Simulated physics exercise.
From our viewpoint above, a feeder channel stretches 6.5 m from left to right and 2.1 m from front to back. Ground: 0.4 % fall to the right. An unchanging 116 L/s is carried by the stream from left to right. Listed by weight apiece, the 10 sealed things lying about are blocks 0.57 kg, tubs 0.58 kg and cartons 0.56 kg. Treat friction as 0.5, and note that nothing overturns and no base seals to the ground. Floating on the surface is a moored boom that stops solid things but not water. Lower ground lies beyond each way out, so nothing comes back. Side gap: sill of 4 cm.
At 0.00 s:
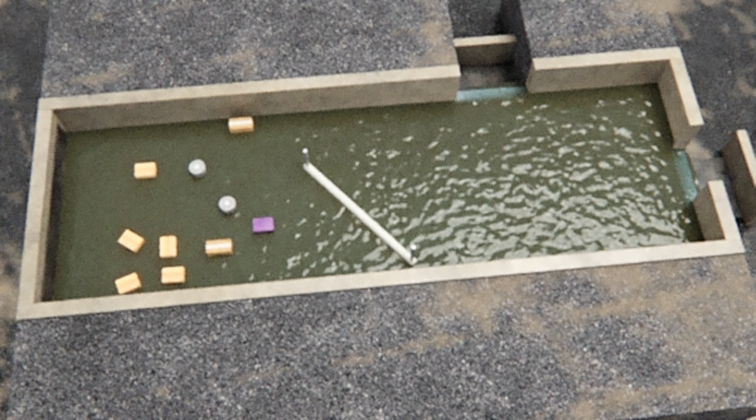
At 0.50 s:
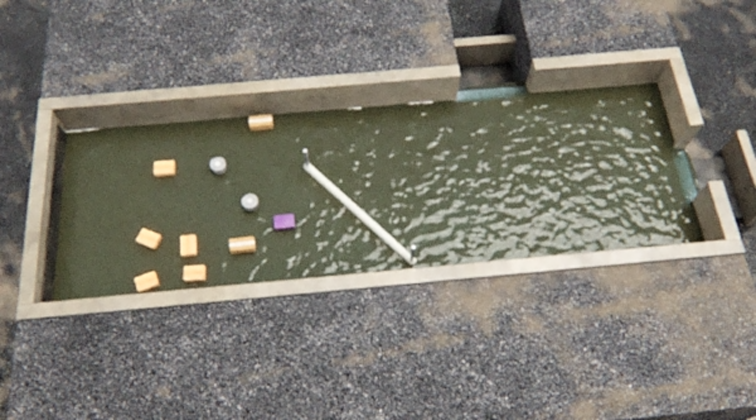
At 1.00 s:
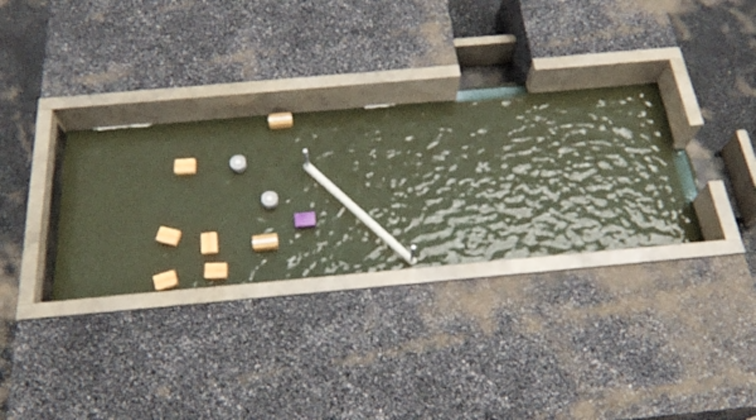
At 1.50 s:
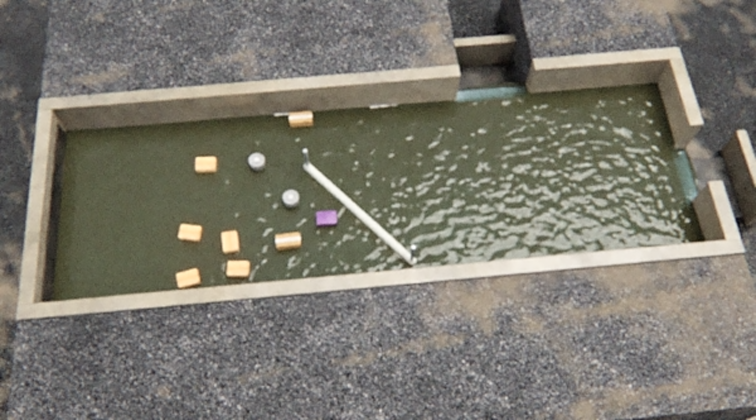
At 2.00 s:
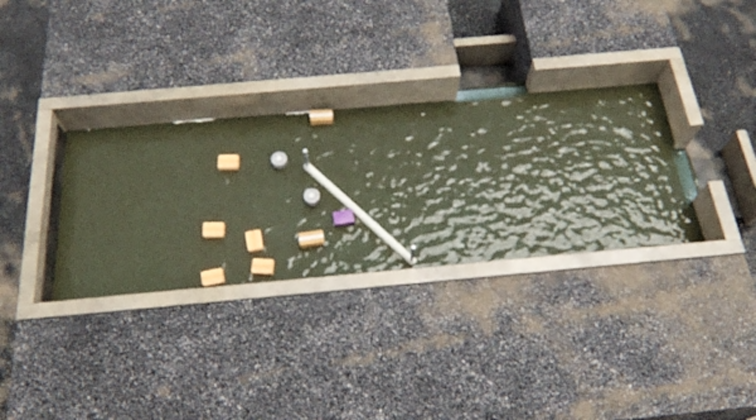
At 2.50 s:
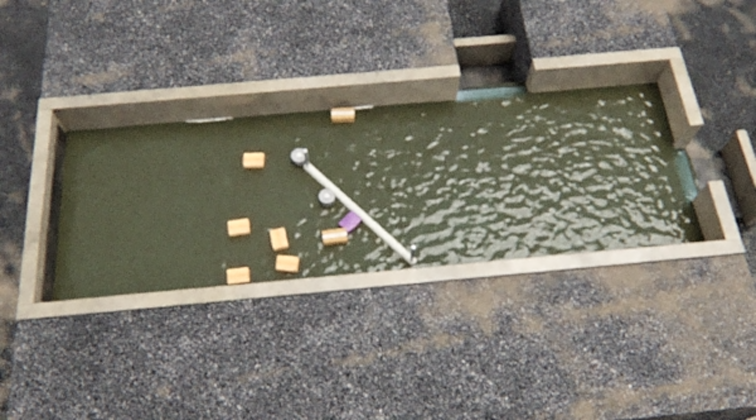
A scattered group of orange, grey and purple floating objects drifted steadily rightward along a channel of murky green water, until the purple block and the grey ones came up against a slanting white boom.
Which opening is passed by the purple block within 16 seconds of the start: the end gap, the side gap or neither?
Neither.
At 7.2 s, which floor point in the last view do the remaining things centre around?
The centre sits near (397, 231).
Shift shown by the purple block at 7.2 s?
Shift: About 120 cm.
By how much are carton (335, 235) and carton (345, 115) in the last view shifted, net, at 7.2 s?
Respectively, 200 cm and gone out.
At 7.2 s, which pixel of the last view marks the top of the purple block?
Around (388, 251).
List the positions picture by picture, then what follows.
The first frame shows the purple block at (263, 224) floats; about 1890 L in view; 0 of 10 have shifted.
The second frame shows the purple block at (284, 221), afloat, 21 cm from its start; 13 cm deep round most things; 10 of 10 have shifted.
The third frame shows the purple block at (305, 219), afloat, 42 cm from its start; 13 cm deep round most things; 10 of 10 have shifted.
The fourth frame shows the purple block at (327, 217) floats, 65 cm from its start; 13 cm deep round most things; 10 of 10 have shifted.
The fifth frame shows the purple block at (344, 217) floats, 82 cm from its start; 13 cm deep round most things; 10 of 10 have shifted.
The sixth frame shows the purple block at (350, 221), afloat, 88 cm from its start; 14 cm deep round most things; 10 of 10 have shifted.
After 3.5 s the purple block is near (363, 230), 1.0 m from its start, afloat; 0 of 10 are out; 10 afloat.
After 7.2 s the purple block is near (388, 251), 1.3 m from its start, afloat; 1 of 10 are out; 9 afloat.
After 12.0 s the purple block is near (388, 251), 1.3 m from its start, afloat; 3 of 10 are out; 7 afloat.
After 16.0 s the purple block is near (388, 251), 1.3 m from its start, afloat; 3 of 10 are out; 7 afloat.
